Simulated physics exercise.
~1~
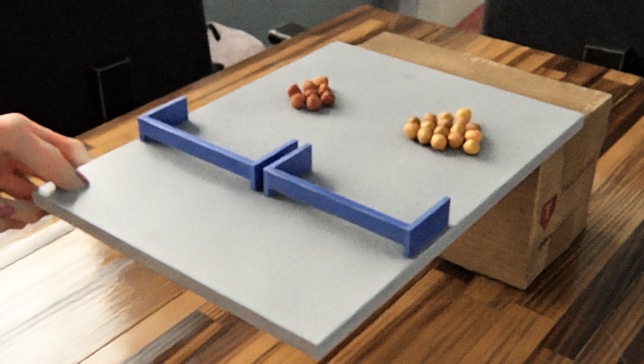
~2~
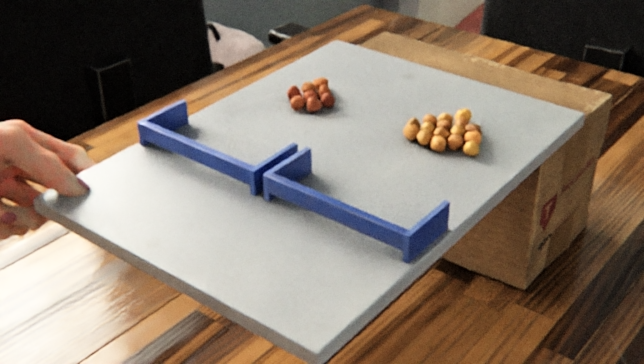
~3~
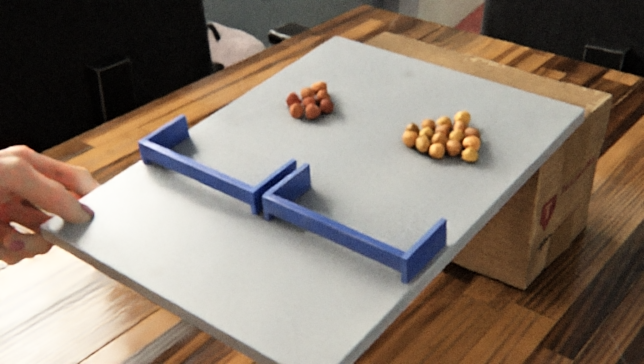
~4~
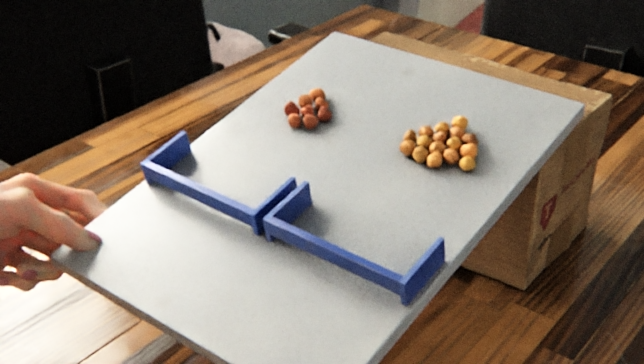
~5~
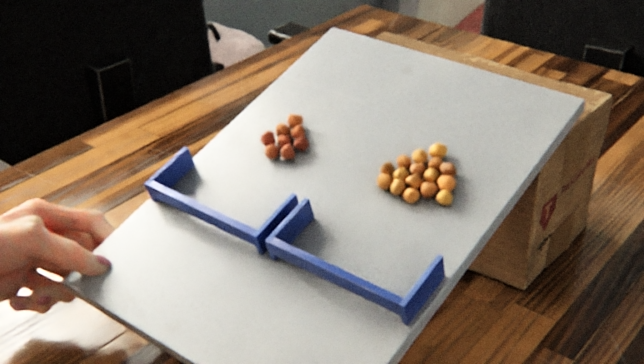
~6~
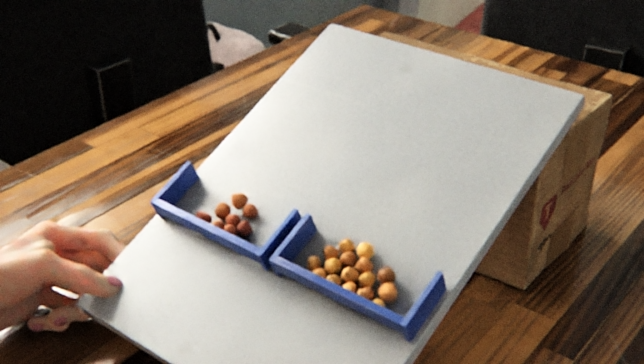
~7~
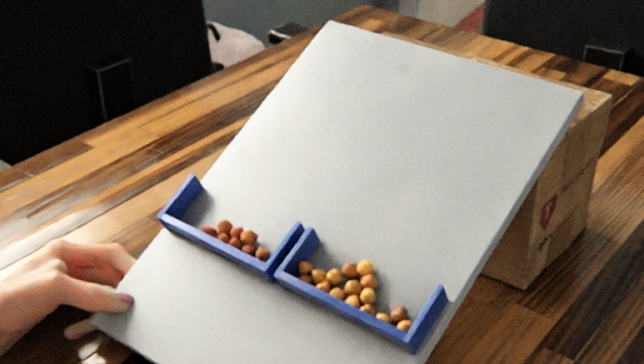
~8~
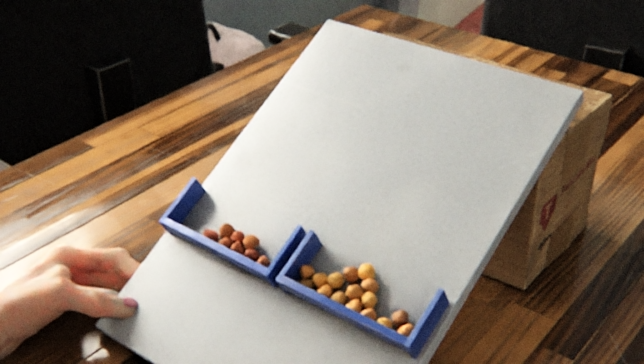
We see a hand lowering the free end of a grey board propped on a cardboard box, with two heaps of small brown and yellowish balls on it. As the slope steepens, both heaps slide and roll down, ending gathered against the two blue bars.
